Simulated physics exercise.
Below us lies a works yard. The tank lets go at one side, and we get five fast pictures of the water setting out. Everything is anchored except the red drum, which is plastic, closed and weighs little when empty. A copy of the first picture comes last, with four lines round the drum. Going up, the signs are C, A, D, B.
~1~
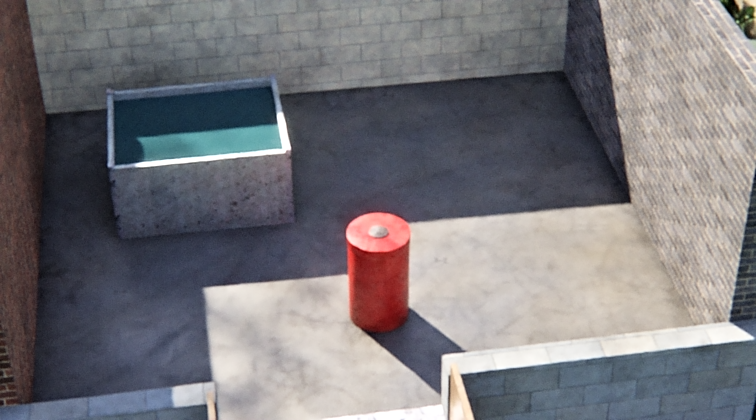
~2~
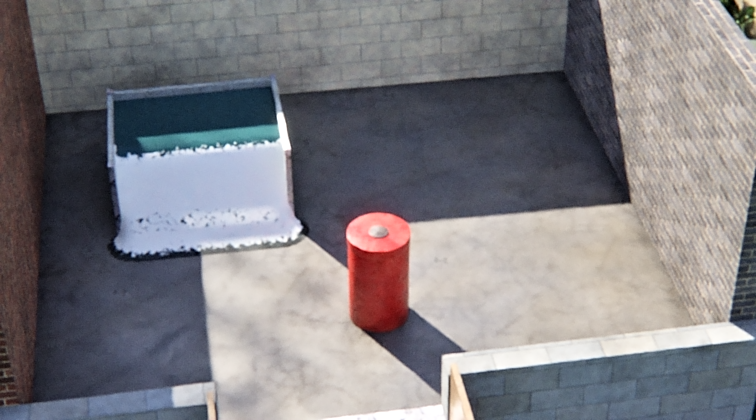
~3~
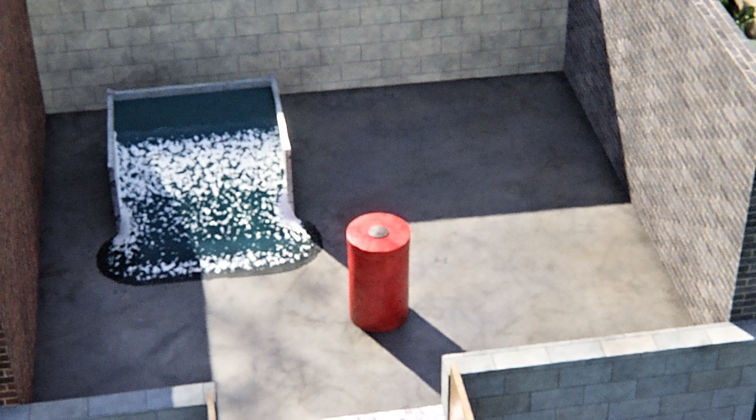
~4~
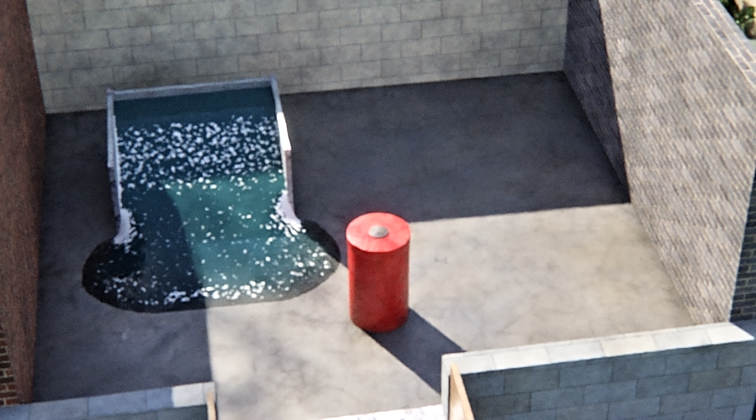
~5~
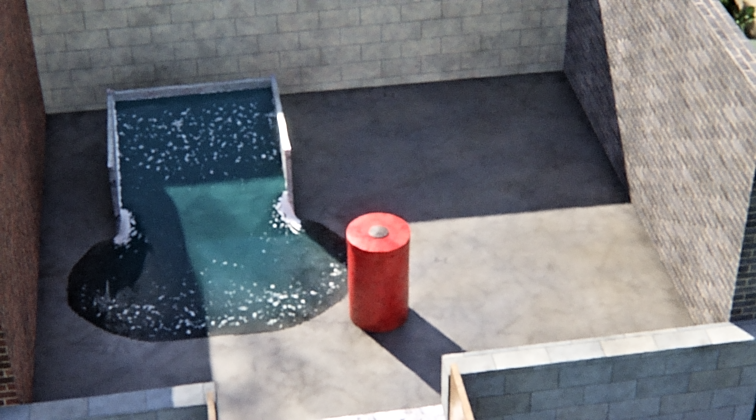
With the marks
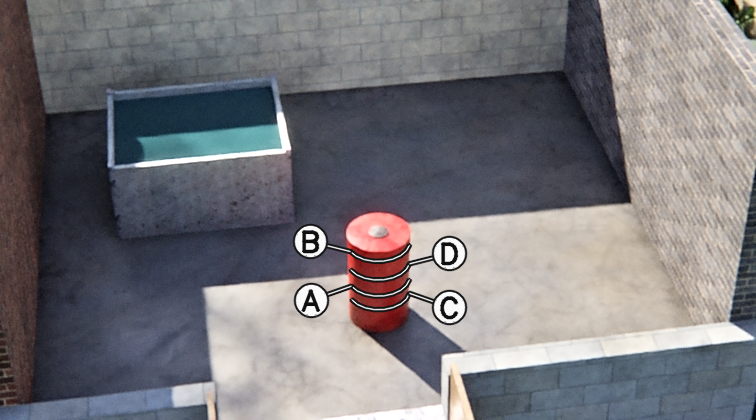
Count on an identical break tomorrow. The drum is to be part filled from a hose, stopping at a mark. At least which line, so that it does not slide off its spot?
Take C.
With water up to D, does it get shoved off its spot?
No.
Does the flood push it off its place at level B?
No, not at all.
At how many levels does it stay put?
All of them.
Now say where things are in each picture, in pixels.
The first picture shows lid of the red drum at (378, 232); tank full, its middle at (196, 128); open gate at (330, 373).
In the second picture, 2 % of the ground wet, in view closest to the drum at (290, 233).
In the third picture, 5 % of the ground wet, in view closest to the drum at (301, 254).
In the fourth picture, 8 % of the ground wet, in view closest to the drum at (325, 270).
The fifth picture shows lid of the red drum at (378, 232); 13 % of the ground wet, in view closest to the drum at (343, 287).
On the marked copy, A at (383, 295); B at (383, 261); C at (383, 309); D at (383, 279); from the bottom up C, A, D, B.
For level A, it does not move.
For level B, it does not move.
For level C, it does not move.
For level D, it does not move.
